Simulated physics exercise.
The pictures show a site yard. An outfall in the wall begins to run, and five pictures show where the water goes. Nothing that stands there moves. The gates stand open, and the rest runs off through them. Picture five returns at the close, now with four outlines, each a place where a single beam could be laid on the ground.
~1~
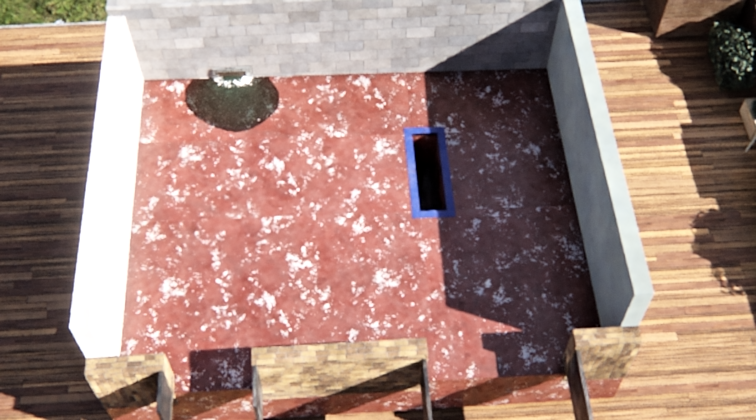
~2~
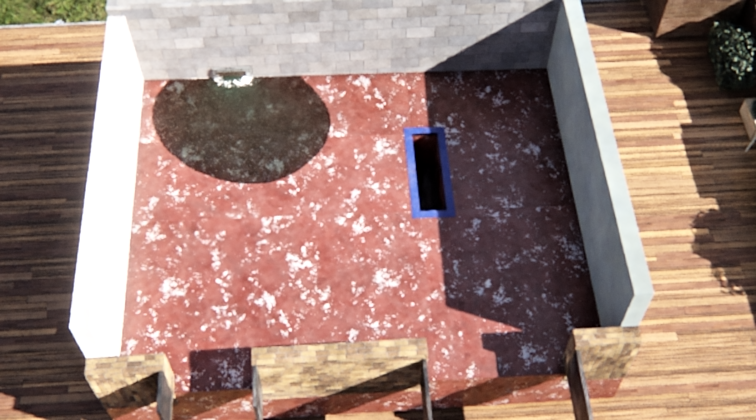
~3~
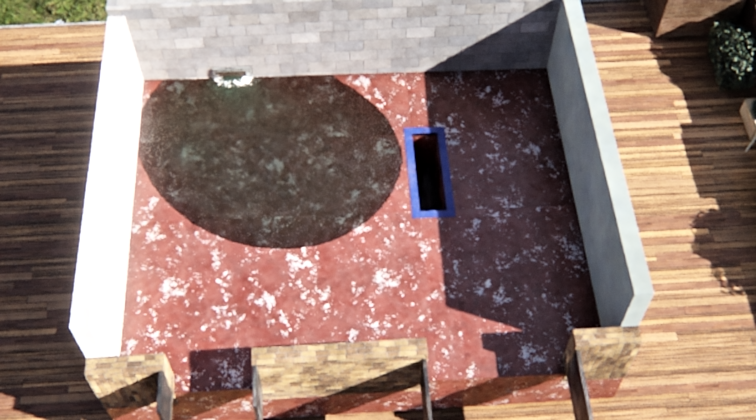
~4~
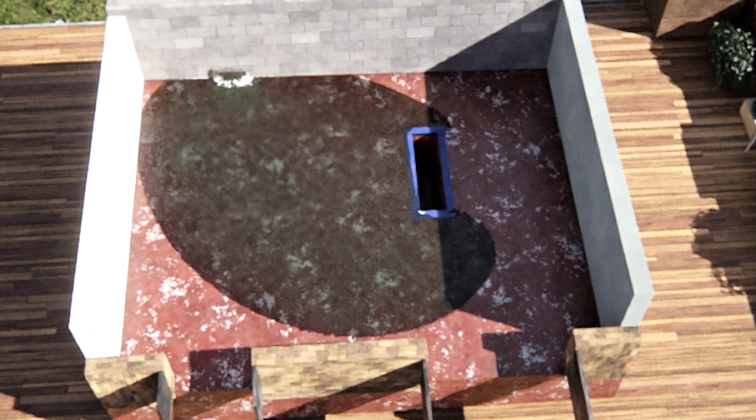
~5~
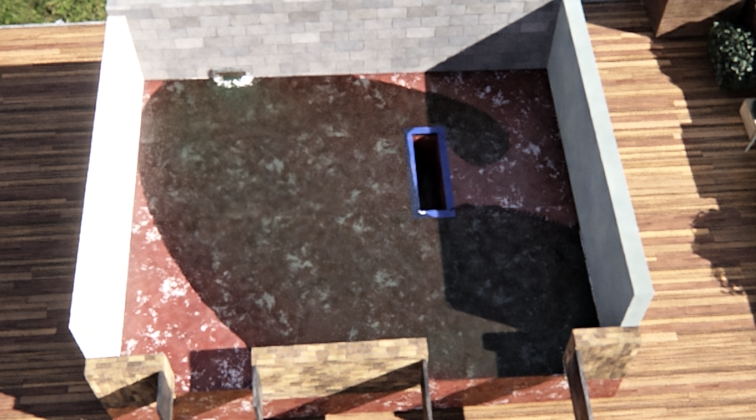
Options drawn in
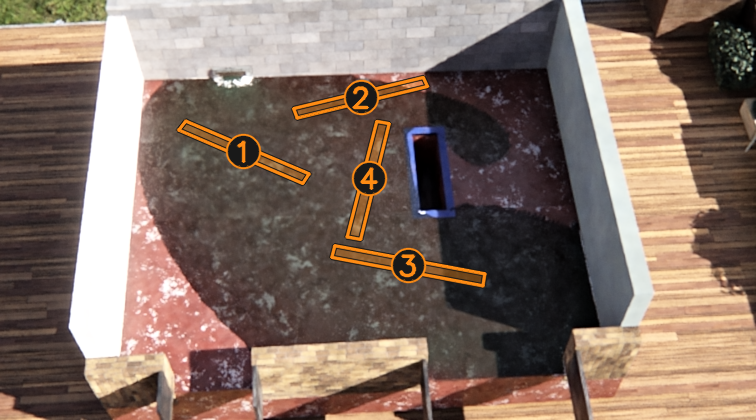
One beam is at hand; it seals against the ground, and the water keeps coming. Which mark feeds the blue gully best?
I would pick position 1.
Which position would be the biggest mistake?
That would be 4.
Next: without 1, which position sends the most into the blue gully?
Here it is position 3.
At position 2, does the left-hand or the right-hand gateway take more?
The right gate.
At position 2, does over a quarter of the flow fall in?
No.
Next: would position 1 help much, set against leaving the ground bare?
Yes, by a good deal.
In orange, 1 from (182, 125) to (305, 178); 2 from (295, 113) to (425, 81); 3 from (333, 251) to (483, 279); 4 from (353, 238) to (383, 122).
For position 1, about 61 % of the stream goes into the blue gully, about 39 % out by the gates.
For position 2, about 18 % of the stream goes into the blue gully, about 81 % out by the gates.
For position 3, about 27 % of the stream goes into the blue gully, about 71 % out by the gates.
For position 4, next to none of the stream goes into the blue gully, about 97 % out by the gates.
